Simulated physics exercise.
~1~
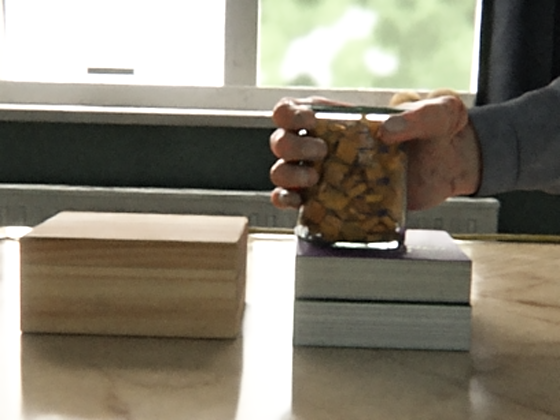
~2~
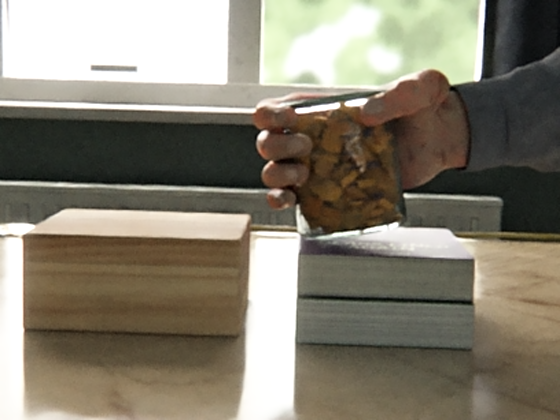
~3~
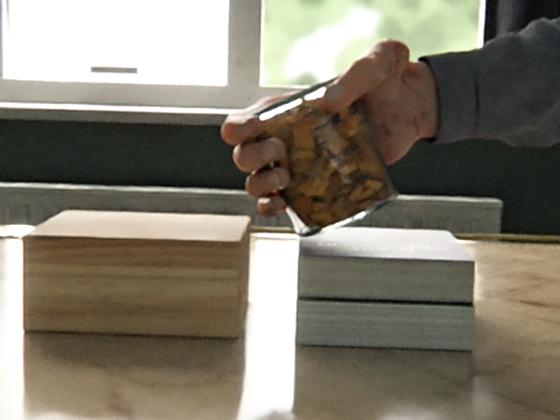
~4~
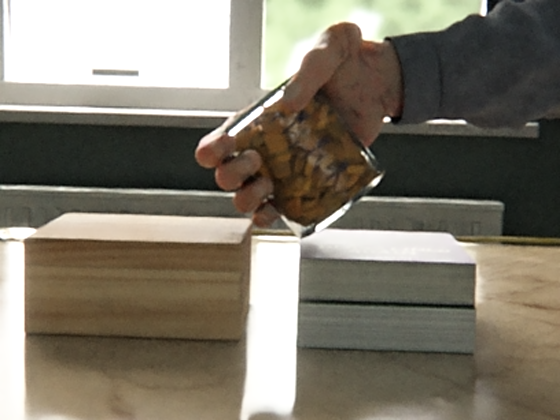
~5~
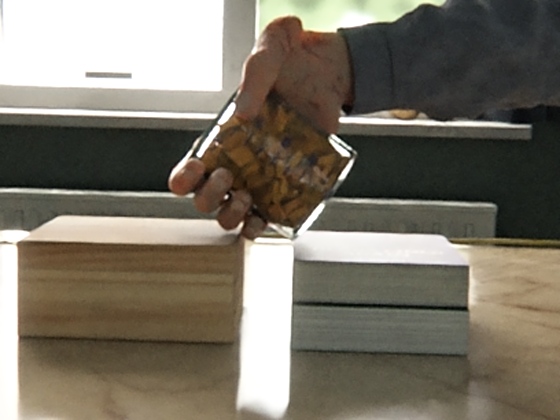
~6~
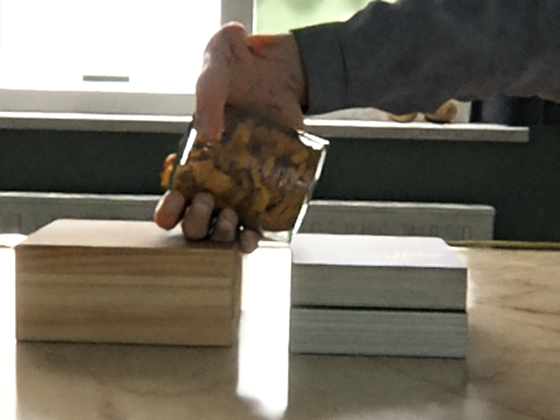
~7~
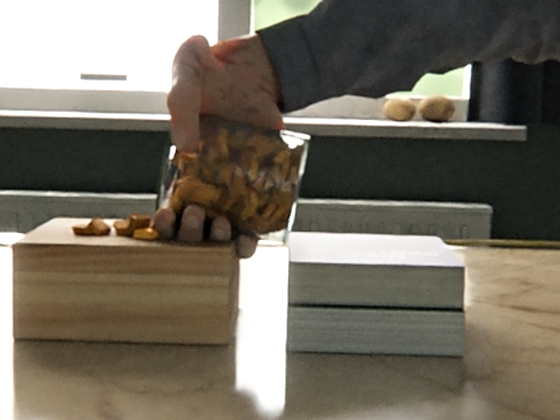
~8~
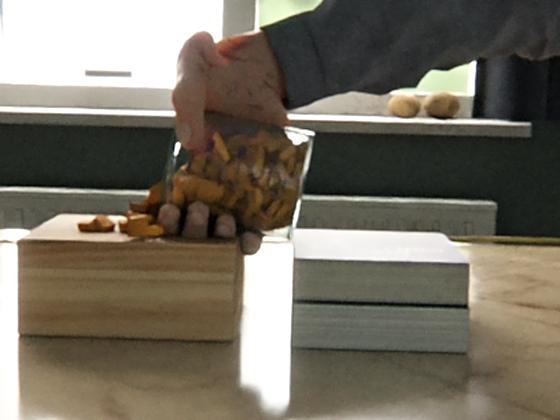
On a table by a window, a hand lifted a glass of small orange-brown crackers off two stacked pale blocks and tipped it leftward until it lay nearly sideways against a wooden block, where a few crackers spilled onto the top and stayed.
